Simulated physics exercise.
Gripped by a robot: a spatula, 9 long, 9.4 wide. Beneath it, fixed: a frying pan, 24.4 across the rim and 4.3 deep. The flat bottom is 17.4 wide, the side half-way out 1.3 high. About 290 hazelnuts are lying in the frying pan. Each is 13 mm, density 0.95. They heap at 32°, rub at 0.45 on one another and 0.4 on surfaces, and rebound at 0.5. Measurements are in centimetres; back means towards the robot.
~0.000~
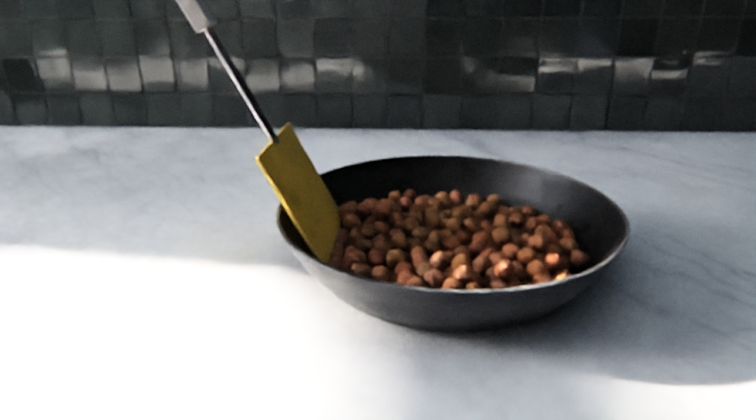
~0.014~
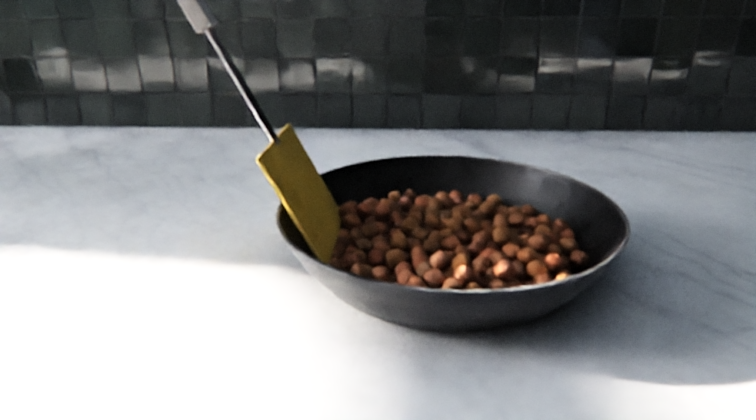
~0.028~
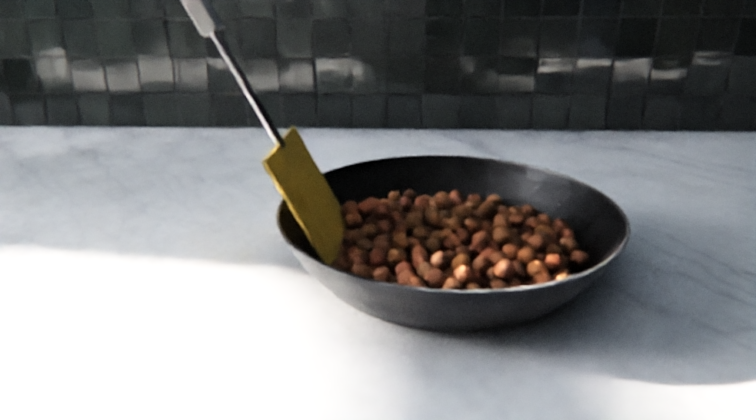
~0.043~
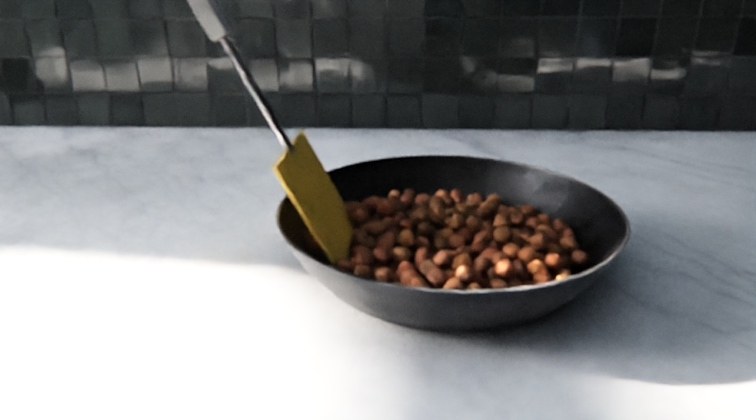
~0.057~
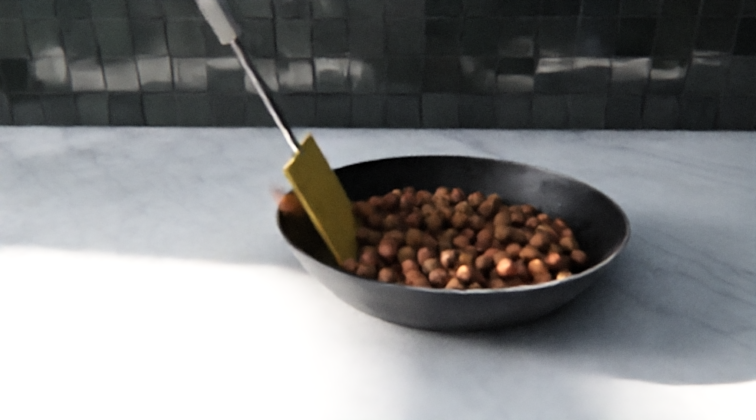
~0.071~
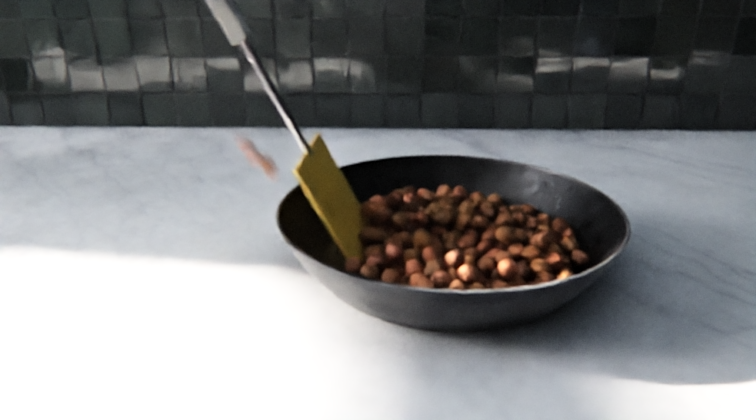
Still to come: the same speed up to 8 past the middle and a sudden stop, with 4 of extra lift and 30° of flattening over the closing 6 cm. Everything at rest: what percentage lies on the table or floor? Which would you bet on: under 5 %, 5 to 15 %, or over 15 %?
I would bet on 5 to 15 %.
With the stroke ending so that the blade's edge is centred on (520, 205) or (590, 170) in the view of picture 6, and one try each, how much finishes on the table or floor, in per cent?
Close to 0 and close to 30 per cent, respectively.
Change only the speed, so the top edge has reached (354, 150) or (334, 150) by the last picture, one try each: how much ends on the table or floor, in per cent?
First try about 30 %, second try about 25 %.
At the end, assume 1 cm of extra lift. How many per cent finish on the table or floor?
It comes to near 5 percent.
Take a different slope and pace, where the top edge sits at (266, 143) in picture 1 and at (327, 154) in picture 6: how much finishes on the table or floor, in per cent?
I'd put it at roughly 25 per cent.
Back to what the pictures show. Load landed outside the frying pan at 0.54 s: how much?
8 per cent.
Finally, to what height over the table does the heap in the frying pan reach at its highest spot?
5.5 cm.
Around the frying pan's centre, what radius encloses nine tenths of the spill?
I'd put it at about 30 centimetres.
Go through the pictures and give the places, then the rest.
The first picture shows spatula top edge at (273, 139), sloping 63°; upper third of the load around (442, 235), from x 335 to 580, top at y 195; 287 in the frying pan.
The second picture shows spatula top edge at (274, 139), sloping 63°; upper third of the load around (442, 235), from x 335 to 580, top at y 195.
The third picture shows spatula top edge at (280, 142), sloping 63°; upper third of the load around (441, 234), from x 340 to 580, top at y 195.
The fourth picture shows spatula top edge at (289, 147), sloping 63°; upper third of the load around (440, 233), from x 320 to 580, top at y 195.
The fifth picture shows spatula top edge at (298, 149), sloping 63°; upper third of the load around (440, 228), from x 285 to 580, top at y 195.
The sixth picture shows spatula top edge at (307, 150), sloping 63°; upper third of the load around (441, 228), from x 250 to 580, top at y 150; 285 in the frying pan, 2 on the blade or in flight.
After 0.18 s, sloping 63°, highest piece 31 above the table; 285 in the frying pan, 2 on the blade or in flight.
After 0.29 s, sloping 51°, highest piece 41 above the table; 285 in the frying pan, 2 on the blade or in flight.
After 0.54 s, sloping 33°, highest piece 19 above the table; 259 in the frying pan, 22 on the table or floor, 6 on the blade or in flight.
After 1.59 s, sloping 33°, highest piece 5 above the table; 259 in the frying pan, 28 on the table or floor.
At rest, 259 in the frying pan, 28 on the table or floor. That is 10 % on the table or floor.
